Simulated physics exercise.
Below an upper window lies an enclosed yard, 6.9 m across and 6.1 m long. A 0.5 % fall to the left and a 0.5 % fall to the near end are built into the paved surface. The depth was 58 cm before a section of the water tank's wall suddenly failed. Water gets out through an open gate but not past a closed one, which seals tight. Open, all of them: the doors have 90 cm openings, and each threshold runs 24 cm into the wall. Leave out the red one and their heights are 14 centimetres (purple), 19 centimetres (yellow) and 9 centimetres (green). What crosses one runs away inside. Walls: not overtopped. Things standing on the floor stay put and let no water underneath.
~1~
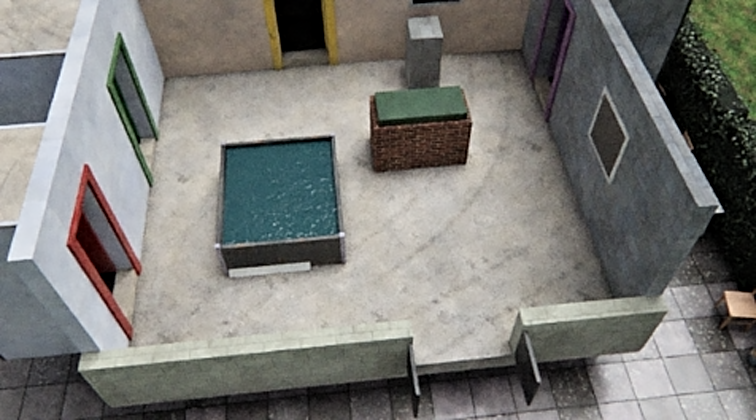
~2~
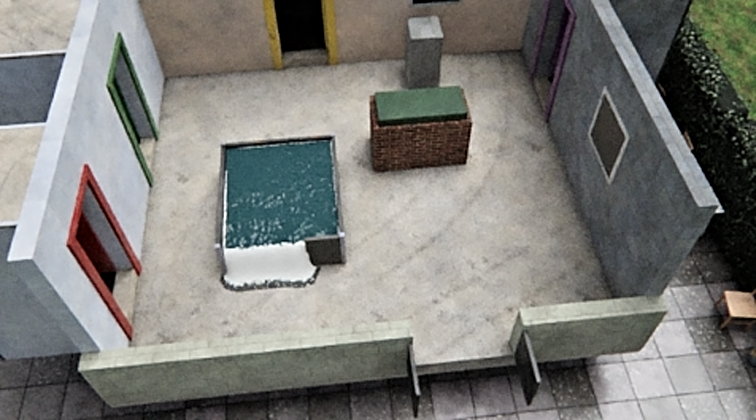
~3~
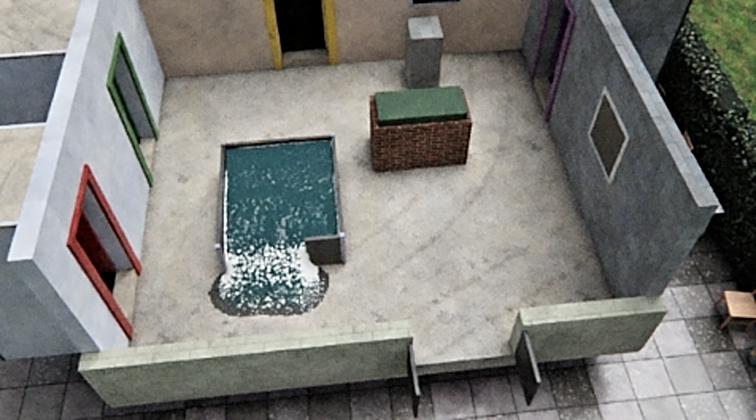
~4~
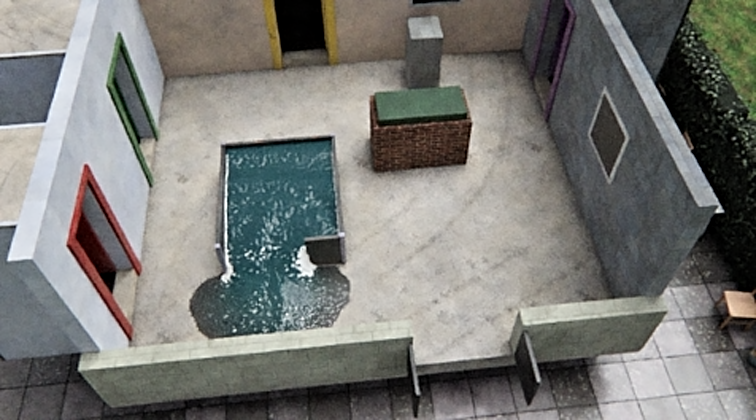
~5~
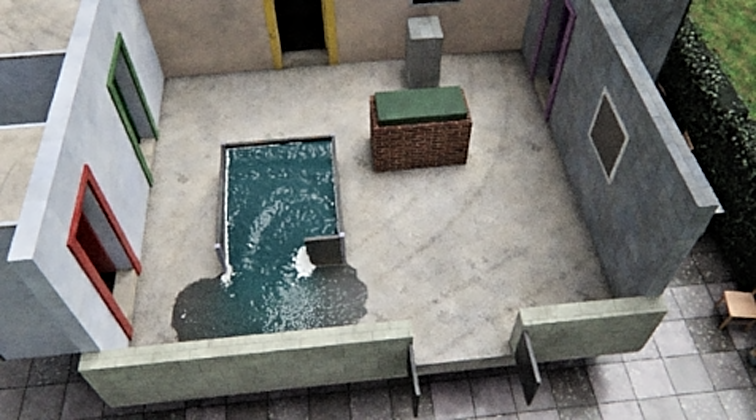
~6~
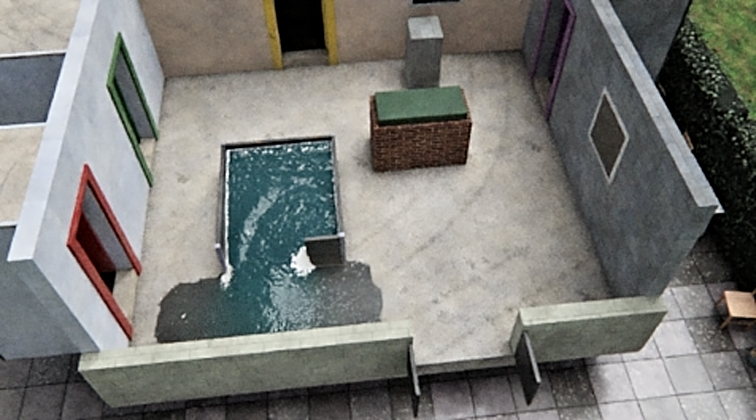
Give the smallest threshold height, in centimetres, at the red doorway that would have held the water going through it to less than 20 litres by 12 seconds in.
The smallest height is about 14 cm.
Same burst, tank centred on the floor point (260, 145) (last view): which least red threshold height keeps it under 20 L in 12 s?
I'd put it at close to 16 cm.
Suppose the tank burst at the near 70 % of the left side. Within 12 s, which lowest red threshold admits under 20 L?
Then it needs around 27 cm.
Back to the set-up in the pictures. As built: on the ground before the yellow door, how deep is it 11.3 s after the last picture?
About 3.5 cm.
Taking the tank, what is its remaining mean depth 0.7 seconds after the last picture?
The mean depth is about 36 cm.
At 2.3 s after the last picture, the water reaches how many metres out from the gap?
5.2 m.
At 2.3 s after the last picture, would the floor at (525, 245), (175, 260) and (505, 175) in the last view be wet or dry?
Status: Submerged / submerged / clear.
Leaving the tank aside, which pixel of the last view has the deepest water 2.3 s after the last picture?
Around pixel (125, 379).
Then, 0.7 s after the last picture water covers 15 % of the floor, deepest (45 cm) near (125, 379); 2 cm at the red door, 0 litres in over its 22 cm threshold.
Then, 2.3 s after the last picture water covers 45 % of the floor, deepest (31 cm) near (125, 379); 19 cm at the red door, 0 litres in over its 22 cm threshold.
Then, 11.3 s after the last picture water covers 95 % of the floor, deepest (8 cm) near (414, 130); 6 cm at the red door, 1 litre in over its 22 cm threshold.
At the red door as built, the water peaked near 20 cm, 2.1 s after the last picture.
Run again over the same 12 s with other heights there, 35 litres in over 12 cm, 11 litres over 16 cm. The limit of 20 litres is kept from about 14 cm up.
